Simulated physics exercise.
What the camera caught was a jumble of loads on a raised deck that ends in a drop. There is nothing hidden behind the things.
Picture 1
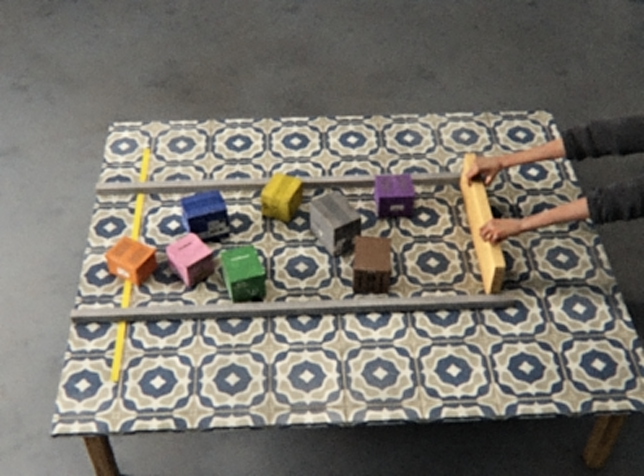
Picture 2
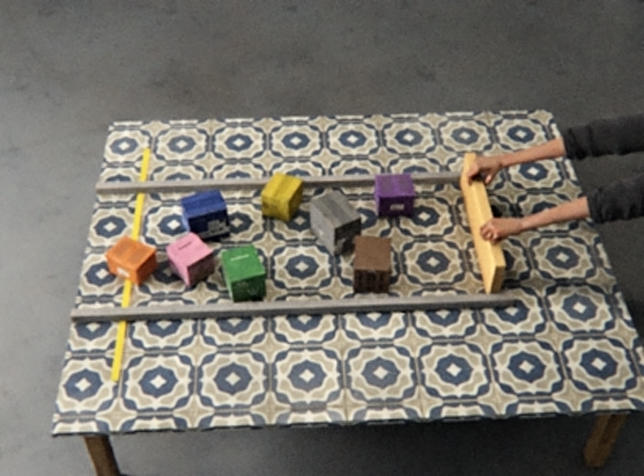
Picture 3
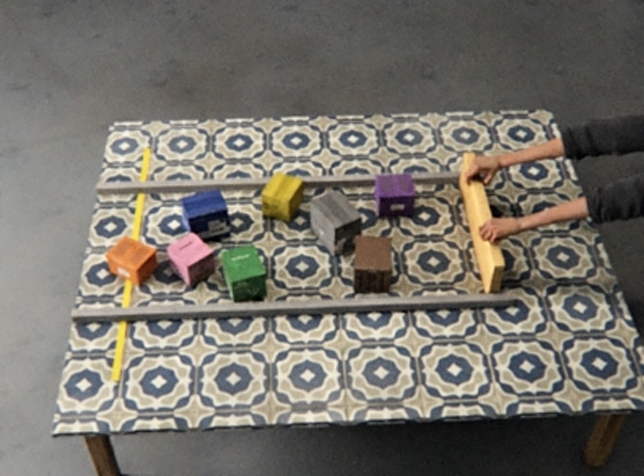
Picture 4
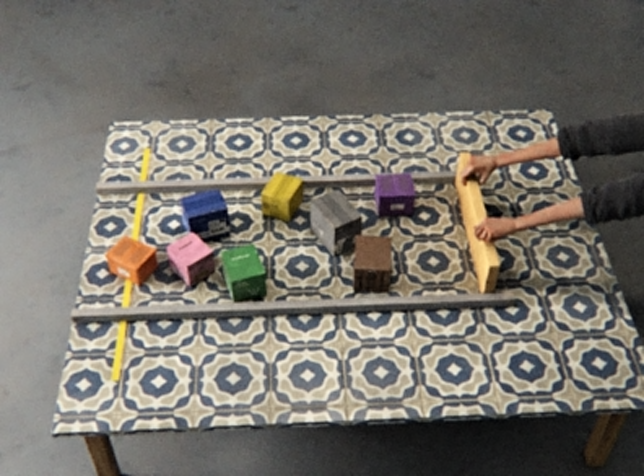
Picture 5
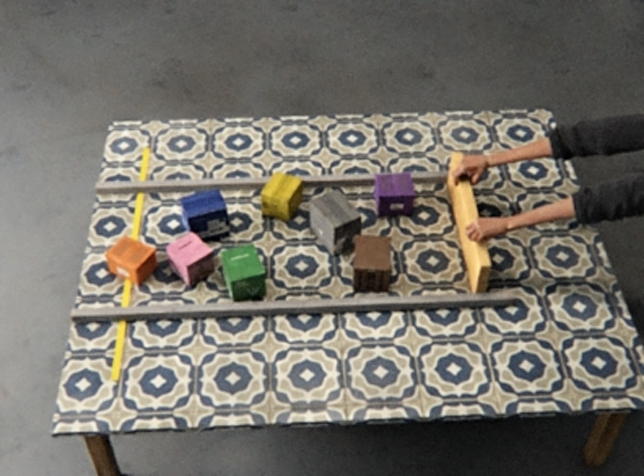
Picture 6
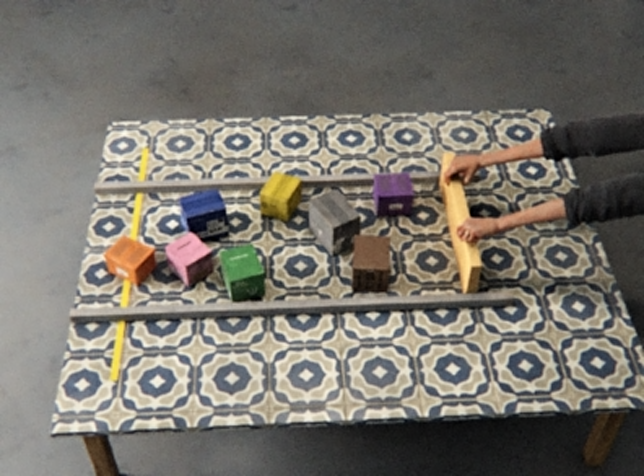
Two hands slide a wooden plank slightly left across a patterned table toward colored boxes.
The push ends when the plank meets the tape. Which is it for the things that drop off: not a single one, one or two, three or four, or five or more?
Well, the ones that get knocked off number no fewer than five.
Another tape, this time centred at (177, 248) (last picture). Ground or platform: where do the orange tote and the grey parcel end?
The orange tote goes over; the grey parcel is kept.
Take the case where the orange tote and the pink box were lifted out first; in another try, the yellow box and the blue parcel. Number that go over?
I'd say 3 the first time and 3 the second time.
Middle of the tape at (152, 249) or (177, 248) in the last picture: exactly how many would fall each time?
The first try gives 2 and the second gives 1.
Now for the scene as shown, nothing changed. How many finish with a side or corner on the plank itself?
Contact count: 3.
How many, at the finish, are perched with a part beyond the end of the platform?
The tally is 0.
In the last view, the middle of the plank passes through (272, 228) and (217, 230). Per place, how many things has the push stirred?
The first number is 7, the next one 8.
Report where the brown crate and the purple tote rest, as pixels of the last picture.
Near (107, 275) and (118, 199).
Soon after, none off yet; orange tote at rest near (131, 261); pink box at rest near (190, 259); blue parcel at rest near (204, 217).
After that, none off yet; orange tote displaced a little near (115, 261); pink box displaced about its own width near (155, 258); blue parcel displaced about its own width near (166, 224).
In the end, the number that fall off is five or more; gone, yellow box, green box, blue parcel, pink box and orange tote.
